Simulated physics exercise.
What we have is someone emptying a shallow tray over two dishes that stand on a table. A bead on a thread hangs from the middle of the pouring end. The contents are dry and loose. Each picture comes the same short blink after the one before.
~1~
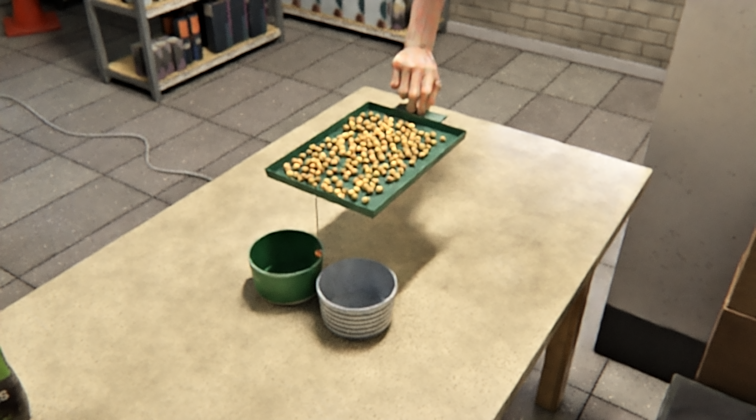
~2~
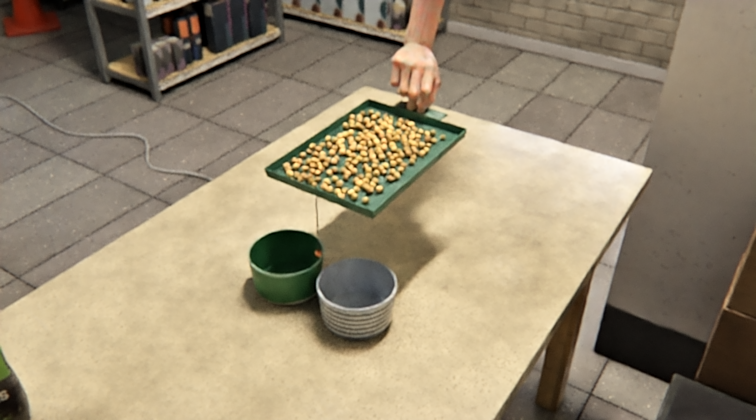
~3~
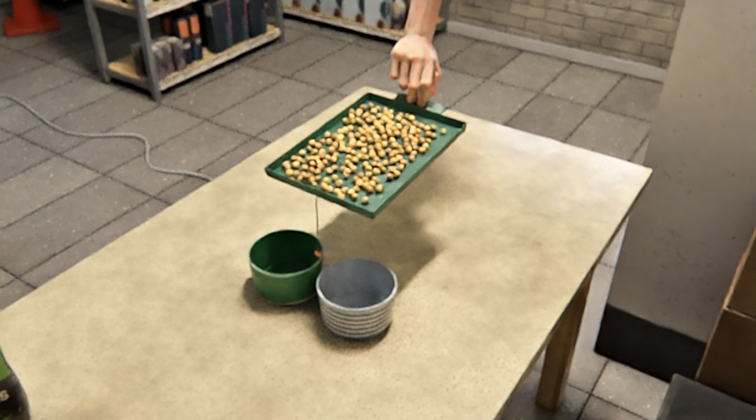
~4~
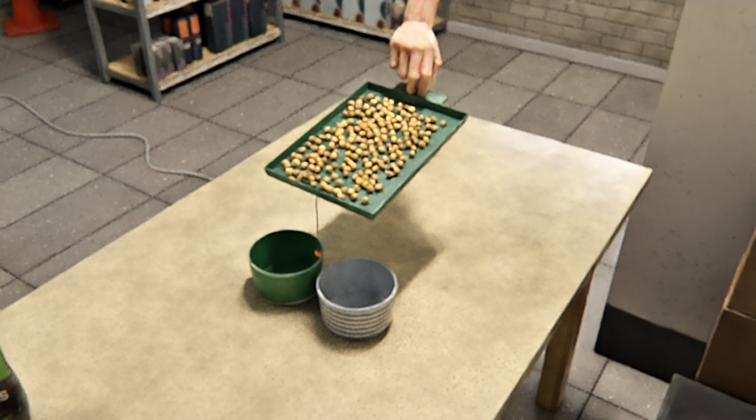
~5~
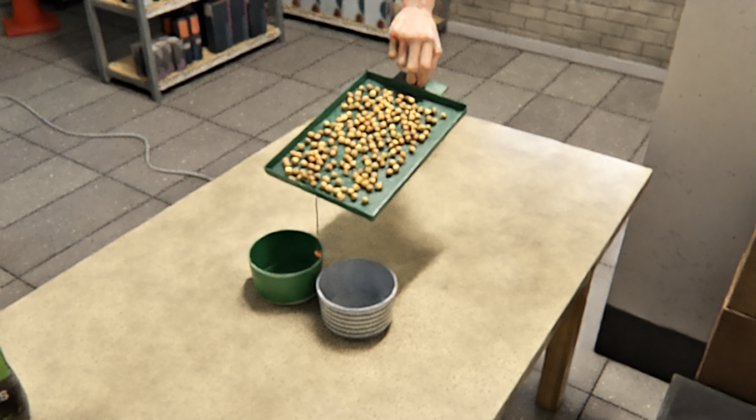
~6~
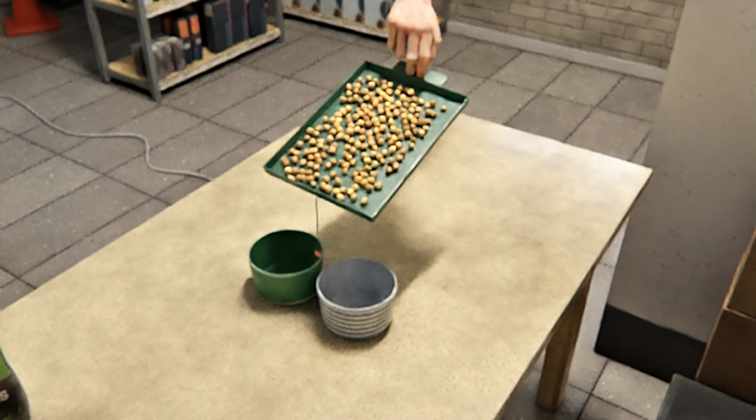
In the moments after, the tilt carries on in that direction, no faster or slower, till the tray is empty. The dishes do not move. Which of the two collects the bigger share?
It favours the right-hand dish.
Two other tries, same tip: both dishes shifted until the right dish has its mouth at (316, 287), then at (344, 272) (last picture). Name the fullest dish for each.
In turn: The right dish; the right one.
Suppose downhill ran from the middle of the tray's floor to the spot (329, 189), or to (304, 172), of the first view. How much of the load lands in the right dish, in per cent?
In turn 20 and 0 in a hundred.
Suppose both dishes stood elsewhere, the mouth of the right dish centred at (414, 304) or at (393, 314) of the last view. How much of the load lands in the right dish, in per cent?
Near 10 % and 20 %.
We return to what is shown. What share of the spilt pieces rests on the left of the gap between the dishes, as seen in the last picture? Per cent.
Roughly 80 in a hundred.
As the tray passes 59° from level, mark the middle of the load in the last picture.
Near (341, 173).
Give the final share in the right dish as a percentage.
About 60 per cent.
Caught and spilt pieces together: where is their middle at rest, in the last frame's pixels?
Near (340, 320).
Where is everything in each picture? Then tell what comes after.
In the first frame, corners of the pouring end near (266, 168) and (373, 209), level; middle of the load near (364, 151), dried chickpeas; left dish near (263, 285); right dish near (334, 319); bead on its thread near (319, 253).
In the second frame, corners of the pouring end near (266, 168) and (373, 210), level; middle of the load near (364, 150).
In the third frame, corners of the pouring end near (266, 168) and (373, 211), tipped barely, lowest at the right corner; middle of the load near (364, 146).
In the fourth frame, corners of the pouring end near (265, 167) and (372, 212), tipped a little, lowest at the right corner; middle of the load near (364, 141).
In the fifth frame, corners of the pouring end near (265, 167) and (372, 214), tipped a little, lowest at the right corner; middle of the load near (363, 136).
In the sixth frame, corners of the pouring end near (264, 166) and (372, 215), tipped clearly, lowest at the right corner; middle of the load near (363, 132); left dish near (263, 285); right dish near (334, 319).
Shortly afterwards, tray tipped steeply; all but a few on the tray; only a few in the air.
Next, tray tipped right over; the bulk on the tray; a little in the right dish; only a few in the left dish; a little outside both.
Some moments later, tray tipped past a quarter turn; near two thirds in the right dish; only a few in the left dish; near a third outside both.
In the end, tray tipped past a quarter turn; near two thirds in the right dish; only a few in the left dish; near a third outside both.
